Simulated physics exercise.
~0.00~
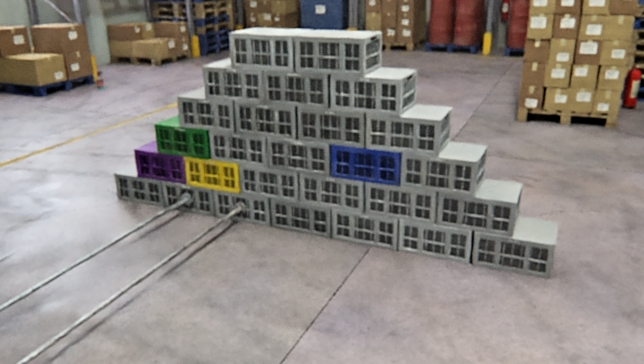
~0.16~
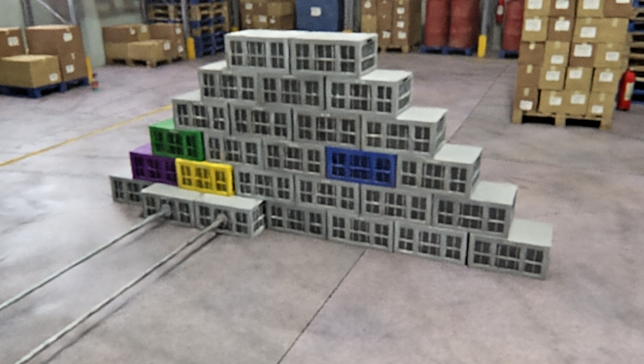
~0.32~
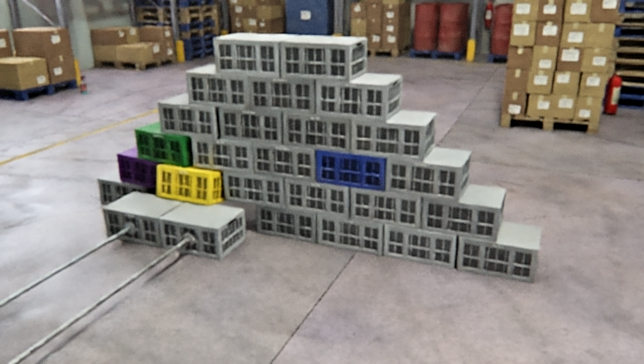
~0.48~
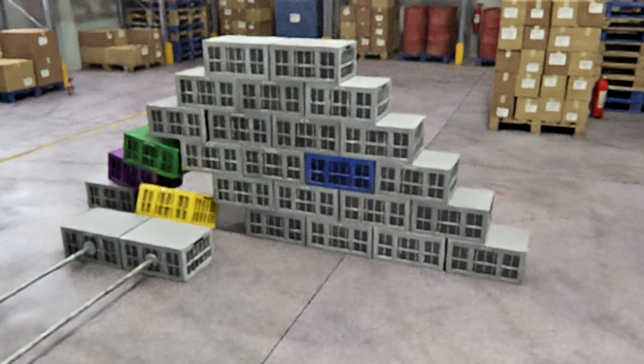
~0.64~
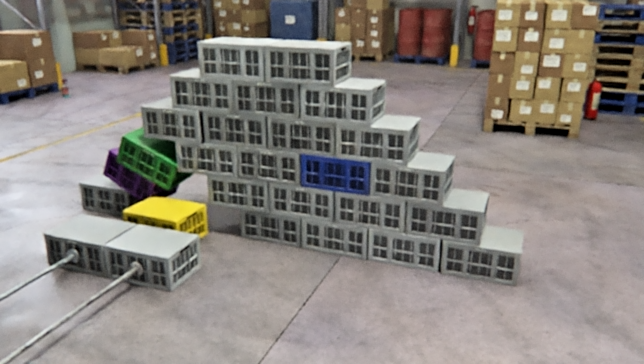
Two grey crates are pulled out by rods, and the yellow crate drops while green and purple tilt.
